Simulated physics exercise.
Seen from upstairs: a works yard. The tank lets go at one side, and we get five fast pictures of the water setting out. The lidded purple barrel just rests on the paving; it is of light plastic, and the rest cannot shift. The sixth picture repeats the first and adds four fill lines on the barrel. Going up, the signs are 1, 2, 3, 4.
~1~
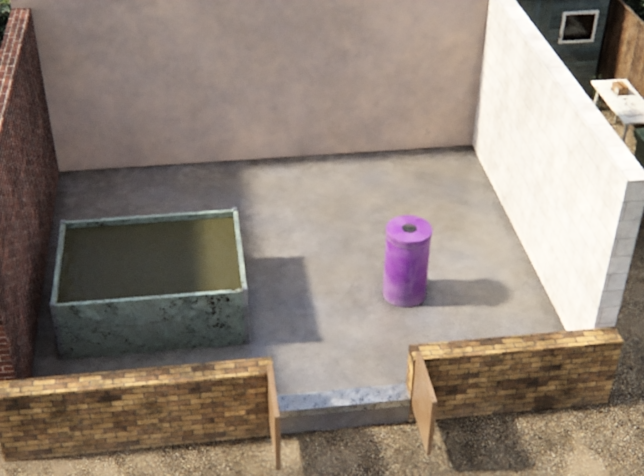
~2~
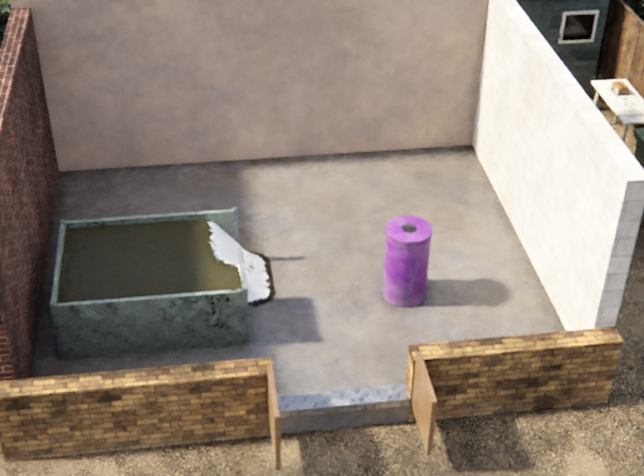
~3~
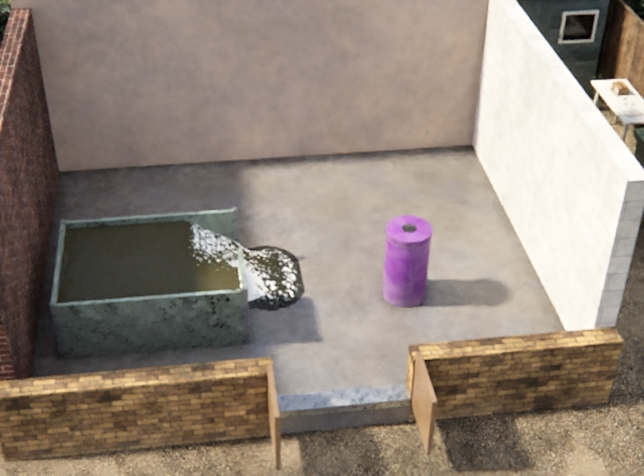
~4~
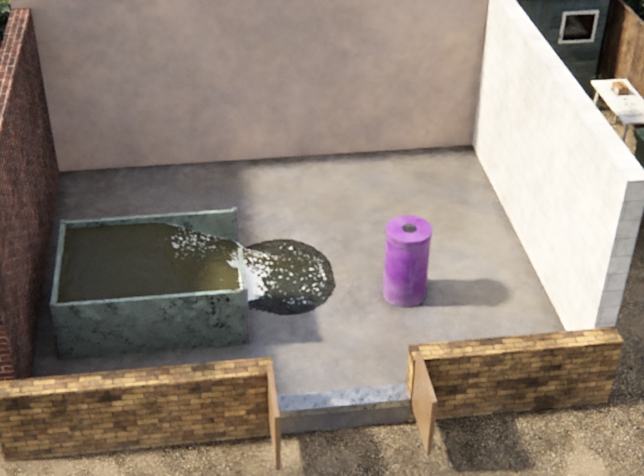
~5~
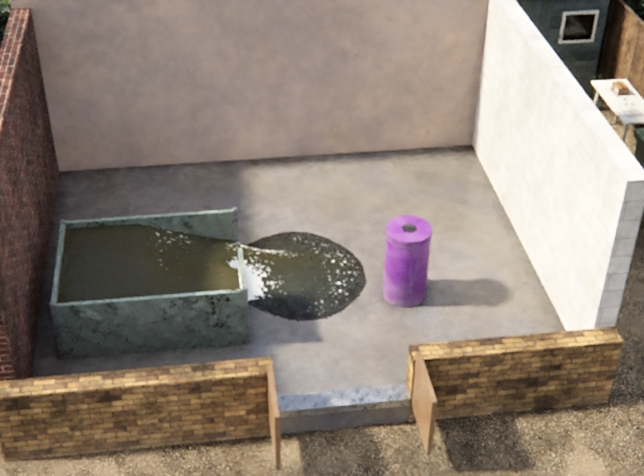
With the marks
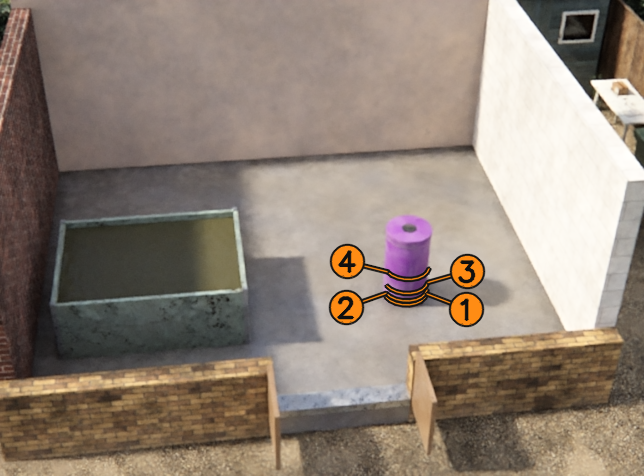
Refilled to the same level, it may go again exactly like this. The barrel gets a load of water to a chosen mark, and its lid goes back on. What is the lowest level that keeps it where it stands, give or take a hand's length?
It is 4.
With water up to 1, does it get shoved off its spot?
Yes, that goes wrong.
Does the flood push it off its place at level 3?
Yes, that goes wrong.
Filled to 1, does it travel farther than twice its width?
Yes, it does.
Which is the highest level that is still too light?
3 it is.
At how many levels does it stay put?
One of the four.
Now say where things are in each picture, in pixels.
Lid of the purple barrel at (409, 228); tank full, its middle at (151, 260); open gate at (341, 354), in the first picture.
In the second picture, 1 % of the ground wet, in view closest to the barrel at (264, 289).
In the third picture, 3 % of the ground wet, in view closest to the barrel at (295, 281).
In the fourth picture, 5 % of the ground wet, in view closest to the barrel at (325, 293).
Lid of the purple barrel at (409, 228); 7 % of the ground wet, in view closest to the barrel at (355, 283), in the fifth picture.
On the marked copy, 1 at (409, 304); 2 at (409, 300); 3 at (410, 293); 4 at (411, 279); from the bottom up 1, 2, 3, 4.
With 1, it is pushed about 4 times its own width away.
With 2, it is pushed about 3 times its own width away.
With 3, it is pushed about its own width away.
With 4, it does not move.
